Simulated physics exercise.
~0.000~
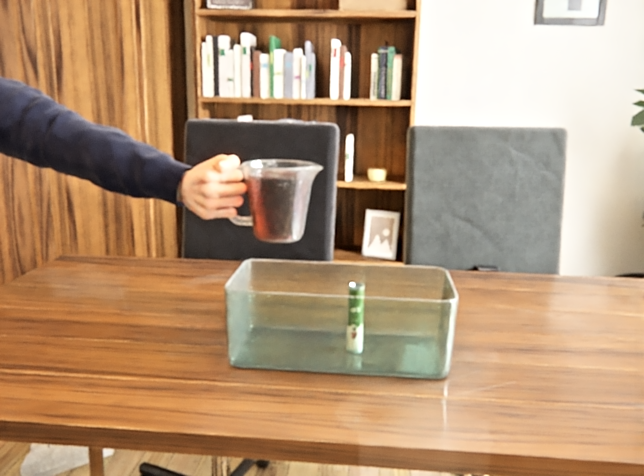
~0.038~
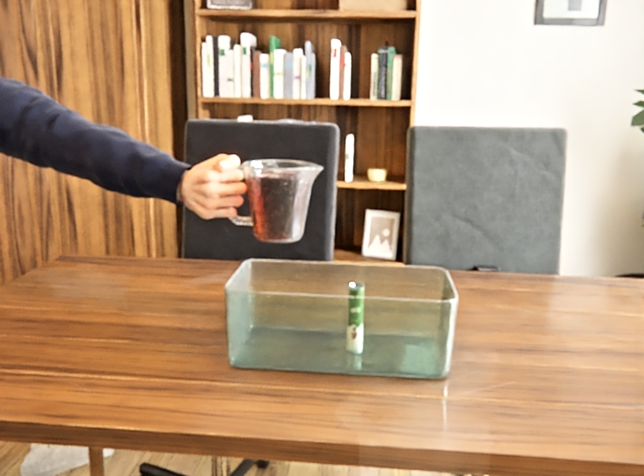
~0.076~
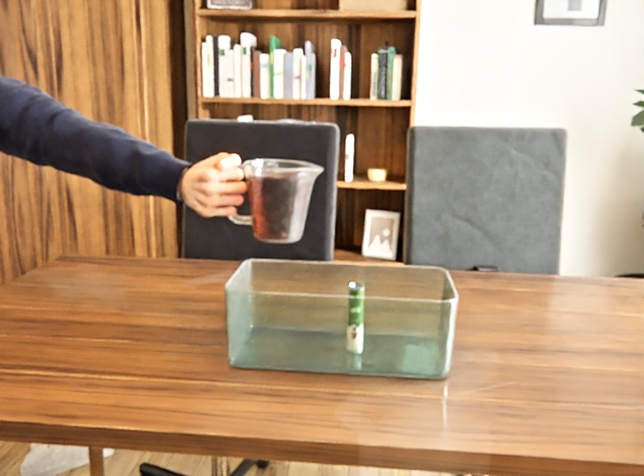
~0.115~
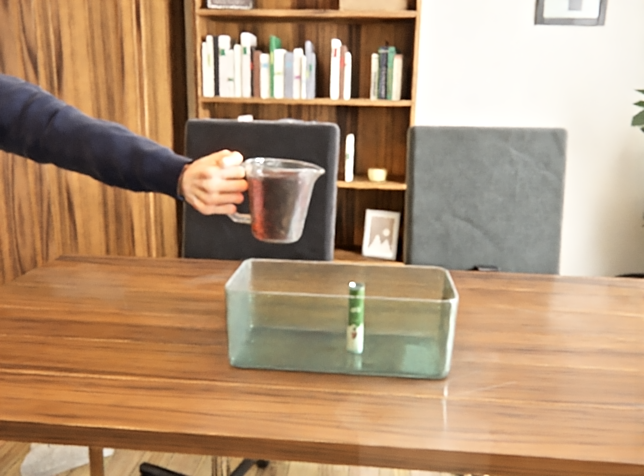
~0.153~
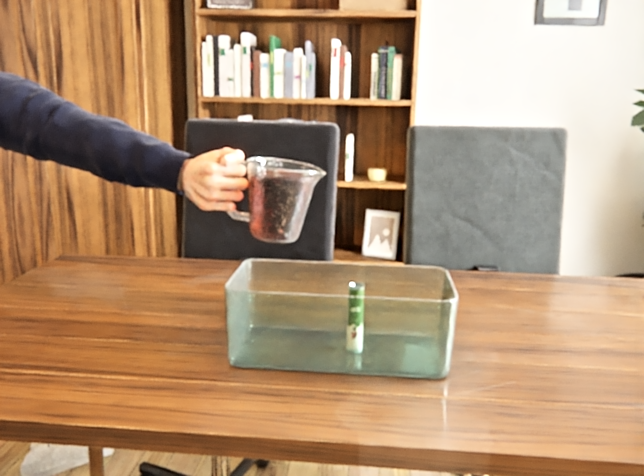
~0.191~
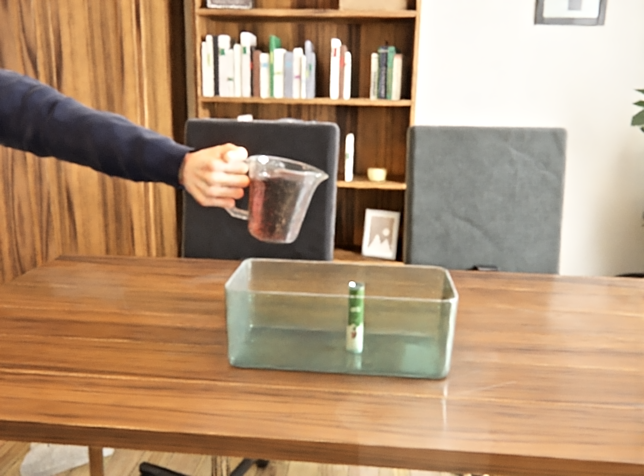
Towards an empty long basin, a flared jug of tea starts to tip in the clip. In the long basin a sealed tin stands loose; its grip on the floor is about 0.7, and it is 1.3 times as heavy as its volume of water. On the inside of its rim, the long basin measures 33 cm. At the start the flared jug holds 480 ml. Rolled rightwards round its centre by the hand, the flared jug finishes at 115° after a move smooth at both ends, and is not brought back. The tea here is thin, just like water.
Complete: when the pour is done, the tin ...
... has tipped over.
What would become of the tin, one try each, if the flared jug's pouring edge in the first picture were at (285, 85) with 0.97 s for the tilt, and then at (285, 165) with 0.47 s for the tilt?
Try 1: Tipped over; try 2: Still standing.
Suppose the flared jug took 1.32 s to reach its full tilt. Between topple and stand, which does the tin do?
With that tilt, the tin tips.
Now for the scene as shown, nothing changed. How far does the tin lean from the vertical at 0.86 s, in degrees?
5°.
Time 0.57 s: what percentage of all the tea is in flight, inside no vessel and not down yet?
22 %.
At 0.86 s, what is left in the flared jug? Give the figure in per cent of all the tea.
About 10 % is still there.
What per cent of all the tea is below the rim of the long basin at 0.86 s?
Roughly 80 %.
After 0.57 s the tilt is 74° and 69 per cent is still to pour; the tin stands where it began.
After 0.86 s the tilt is 111° and 9 per cent is still to pour; the tin leans 5°.
After 1.15 s the tilt is 115° and 0 per cent is still to pour; the tin lies on its side.
After 1.47 s the tilt is 115° and 0 per cent is still to pour; the tin lies on its side.
In the end the tin lies on its side.
